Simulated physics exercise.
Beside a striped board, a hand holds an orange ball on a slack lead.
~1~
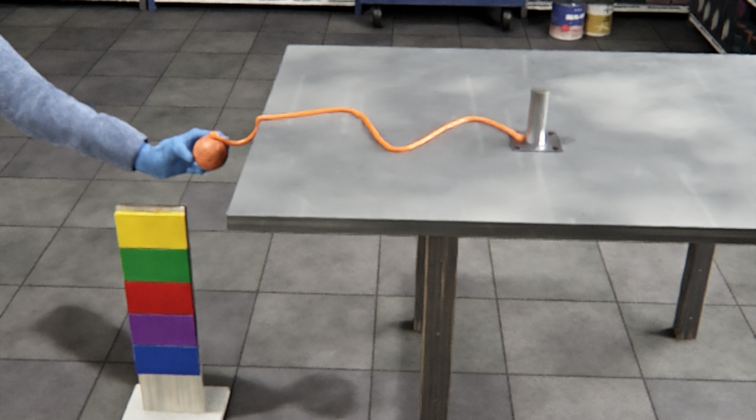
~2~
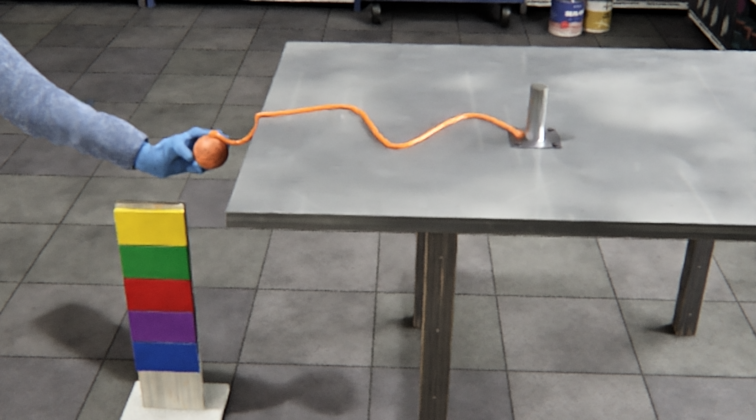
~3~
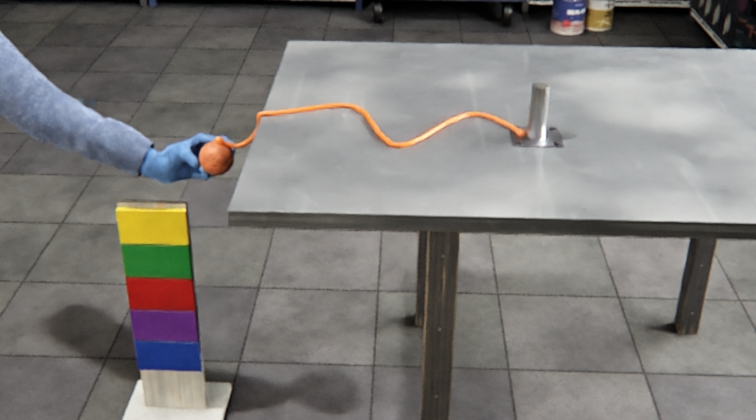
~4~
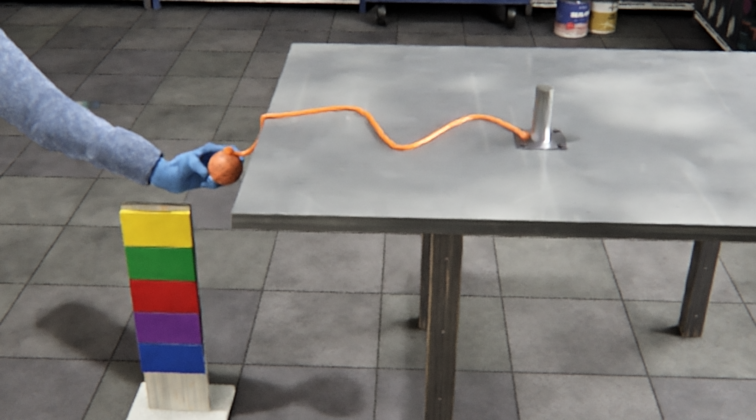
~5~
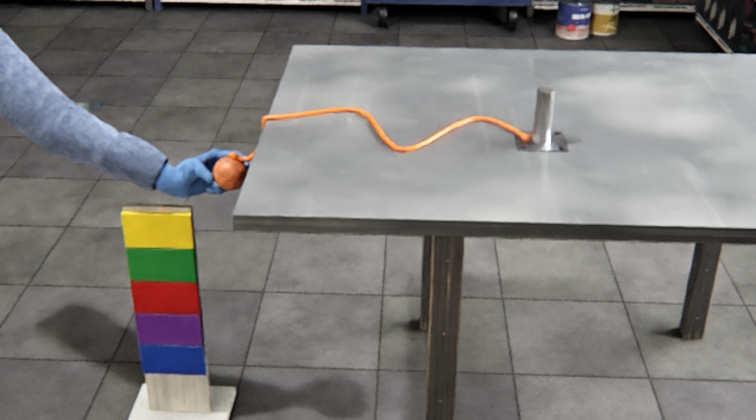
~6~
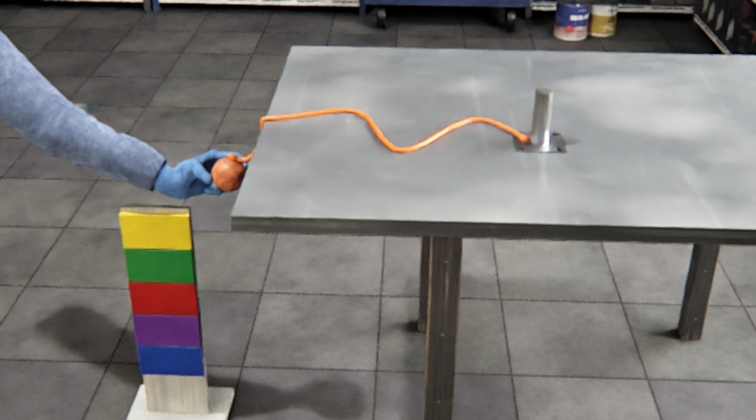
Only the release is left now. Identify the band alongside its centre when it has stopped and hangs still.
Its centre is alongside the red band.
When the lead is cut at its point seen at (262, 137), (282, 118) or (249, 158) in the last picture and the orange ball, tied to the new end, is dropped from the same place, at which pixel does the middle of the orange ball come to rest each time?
Case by case: (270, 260), (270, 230) and (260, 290).
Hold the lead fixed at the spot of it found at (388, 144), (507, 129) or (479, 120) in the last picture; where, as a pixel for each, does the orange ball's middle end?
Near (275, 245), (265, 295) and (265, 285).
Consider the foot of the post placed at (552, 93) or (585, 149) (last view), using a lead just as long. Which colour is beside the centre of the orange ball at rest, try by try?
Taking the two spots in turn: Green, then green.
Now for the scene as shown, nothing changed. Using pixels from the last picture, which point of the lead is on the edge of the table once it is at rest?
About (369, 119).
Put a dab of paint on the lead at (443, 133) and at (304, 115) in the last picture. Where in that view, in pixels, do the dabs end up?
Result - first point (404, 134), second point (264, 206).
Soon after, ball near (244, 264); level with green.
After that, ball near (293, 309); level with red.
And then, ball near (256, 304); level with red.
In the end, ball near (266, 307); level with red. Its middle rests at the red band.
